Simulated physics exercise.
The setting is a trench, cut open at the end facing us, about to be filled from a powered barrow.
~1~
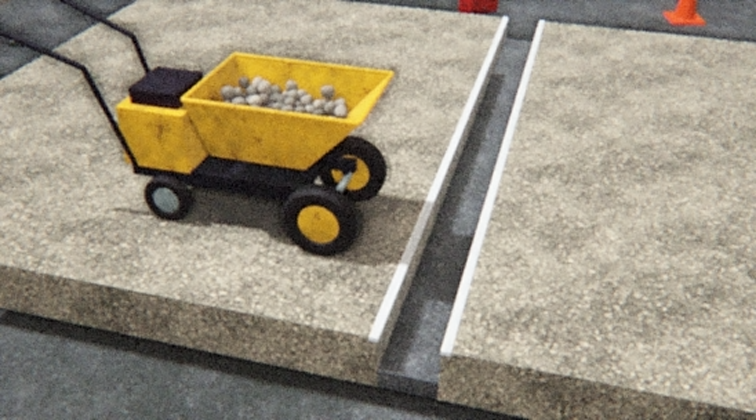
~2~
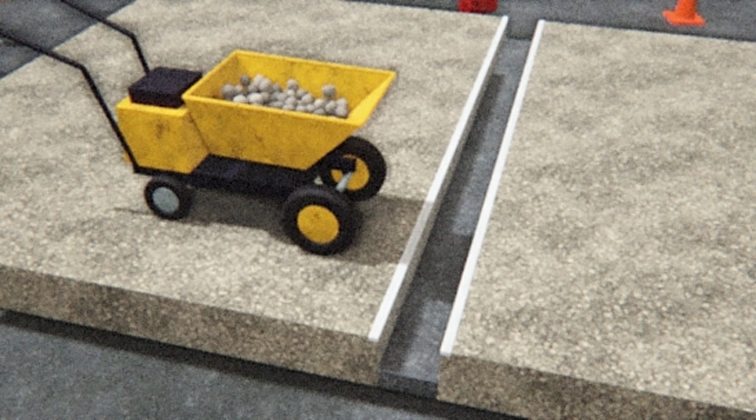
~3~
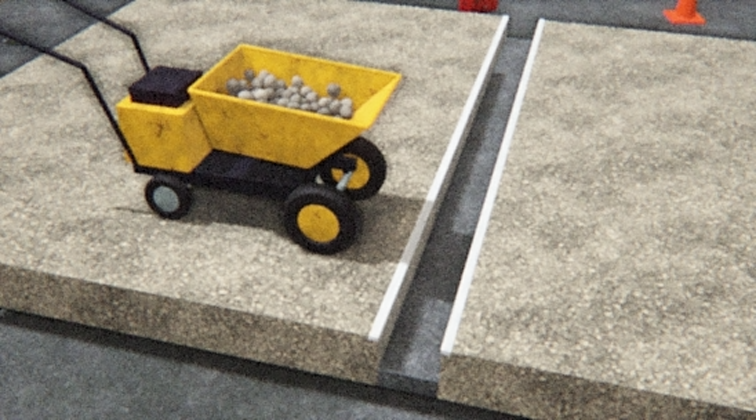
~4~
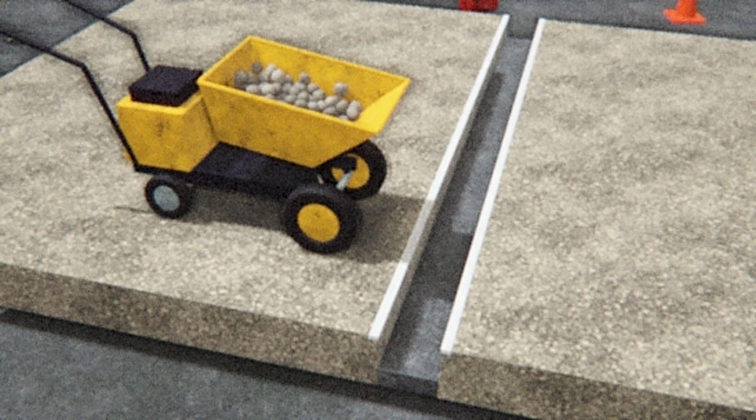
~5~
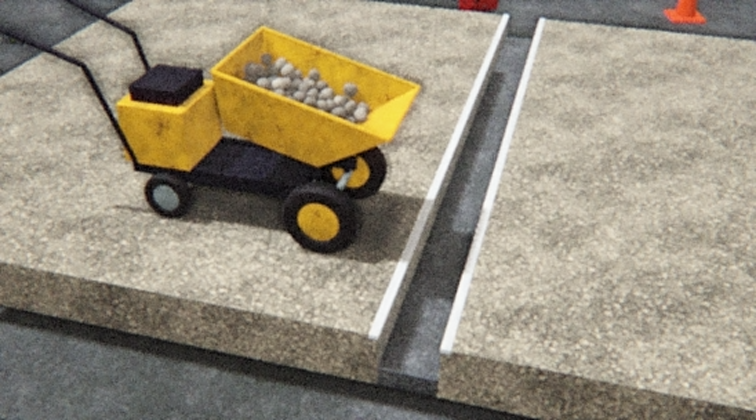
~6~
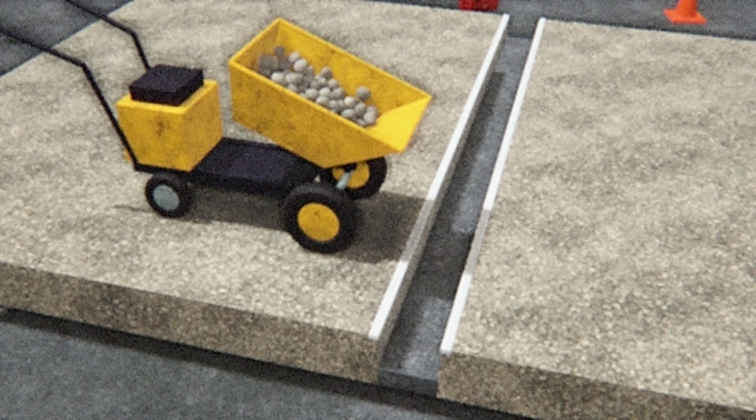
We see a yellow powered barrow loaded with rounded pebbles standing still to the left of a narrow open trench, as its skip gradually tilts forward, the back rising and the lip lowering toward the right.
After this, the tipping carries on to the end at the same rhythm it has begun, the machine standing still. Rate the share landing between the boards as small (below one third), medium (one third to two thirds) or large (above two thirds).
Medium.
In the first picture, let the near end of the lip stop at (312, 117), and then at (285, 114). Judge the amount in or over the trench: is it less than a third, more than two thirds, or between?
Beyond two thirds, then the middle third.
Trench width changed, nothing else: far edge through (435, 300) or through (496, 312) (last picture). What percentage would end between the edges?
The first try comes out at 0 percent and the second at 100 percent.
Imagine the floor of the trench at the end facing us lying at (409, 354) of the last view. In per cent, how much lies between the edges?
Around 30 per cent.
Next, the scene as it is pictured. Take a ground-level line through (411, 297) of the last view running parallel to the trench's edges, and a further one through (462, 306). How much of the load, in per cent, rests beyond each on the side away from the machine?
Result, first then second: 90 %, 40 %.
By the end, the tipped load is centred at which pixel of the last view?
I'd put the middle somewhere around (466, 248).
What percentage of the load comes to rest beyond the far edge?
Roughly 50 percent.
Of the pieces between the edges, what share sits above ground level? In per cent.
Roughly 0 percent.
Just after the last frame, skip tipped steeply; every one in the skip.
A moment on, skip tipped right over; roughly two thirds in the skip; about a tenth in or heaped over the trench; roughly a quarter beyond it; just a few falling.
Further on, skip tipped right over; just a few in the skip; roughly half in or heaped over the trench; roughly half beyond it.
When it is over, skip tipped right over; roughly half in or heaped over the trench; roughly half beyond it.
